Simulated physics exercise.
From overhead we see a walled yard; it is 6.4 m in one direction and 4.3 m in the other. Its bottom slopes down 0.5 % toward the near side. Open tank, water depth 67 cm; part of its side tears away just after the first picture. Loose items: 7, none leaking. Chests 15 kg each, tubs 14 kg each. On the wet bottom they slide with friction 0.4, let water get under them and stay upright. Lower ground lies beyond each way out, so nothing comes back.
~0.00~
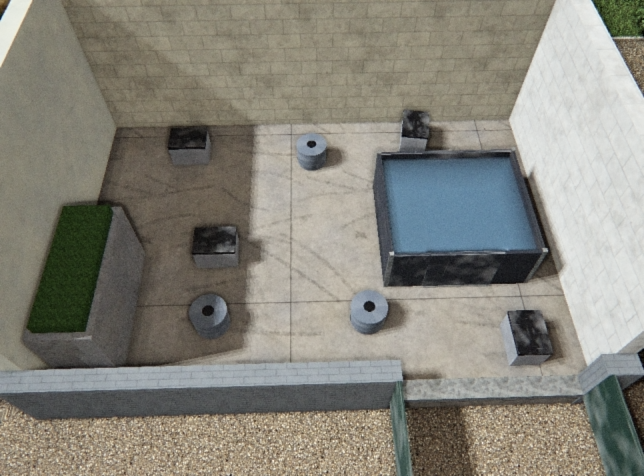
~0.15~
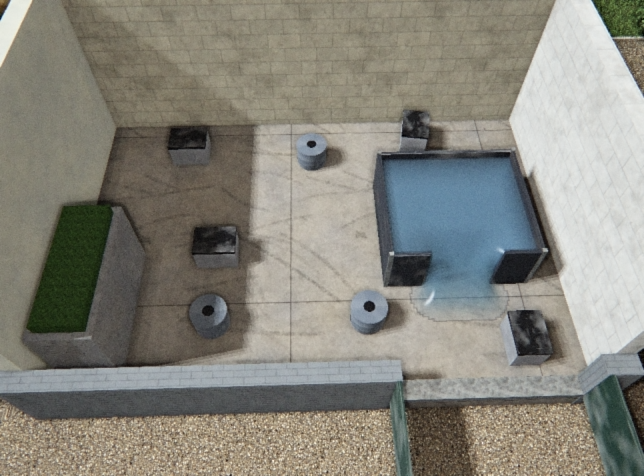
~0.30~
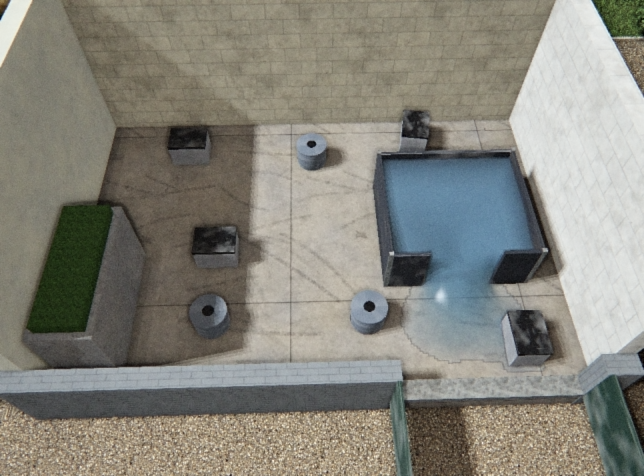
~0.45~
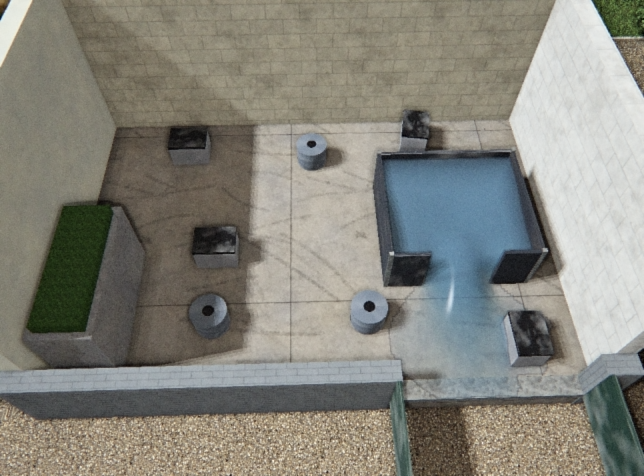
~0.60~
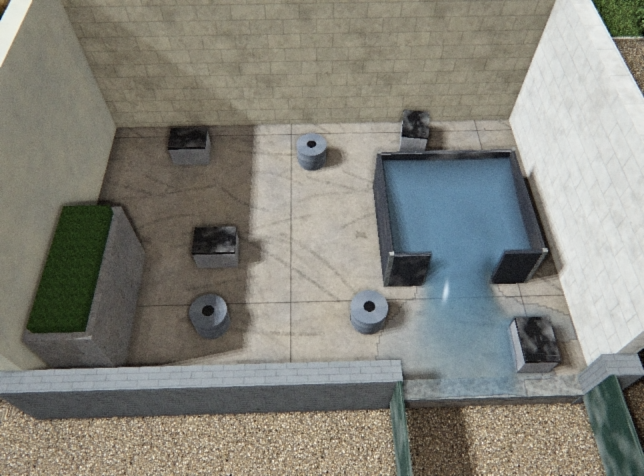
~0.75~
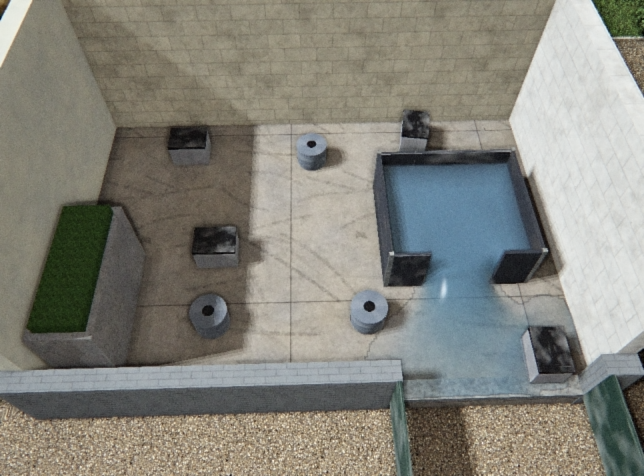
A water tank opens at its near side, and the spreading water shifts one block slightly.
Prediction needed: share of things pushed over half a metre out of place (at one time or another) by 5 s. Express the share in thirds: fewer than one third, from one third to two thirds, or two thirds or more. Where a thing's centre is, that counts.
My guess is the low band, short of a third.
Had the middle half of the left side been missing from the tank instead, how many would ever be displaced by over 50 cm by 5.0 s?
Result: 3.
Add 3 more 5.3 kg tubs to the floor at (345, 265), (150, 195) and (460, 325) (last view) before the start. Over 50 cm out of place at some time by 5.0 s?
In the order asked: Below the mark; below the mark; above the mark.
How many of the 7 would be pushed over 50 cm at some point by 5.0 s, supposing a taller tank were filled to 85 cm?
With that change, 1 of them.
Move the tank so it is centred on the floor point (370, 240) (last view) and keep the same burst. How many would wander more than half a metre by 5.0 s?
Then 2 of them would.
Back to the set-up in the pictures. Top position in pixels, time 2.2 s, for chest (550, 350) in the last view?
Estimated pixel: Around (573, 376).
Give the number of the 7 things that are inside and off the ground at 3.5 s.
At that moment it comes to 0.
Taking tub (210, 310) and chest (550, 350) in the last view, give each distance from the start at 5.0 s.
0 cm and 60 cm.
After 1.1 s 1 of 7 are over 50 cm from their spots; 0 afloat.
After 2.2 s 1 of 7 are over 50 cm from their spots; 1 afloat.
After 3.5 s 1 of 7 are over 50 cm from their spots; 0 afloat.
After 5.0 s 1 of 7 are over 50 cm from their spots, and 1 have been at some point; 0 afloat.
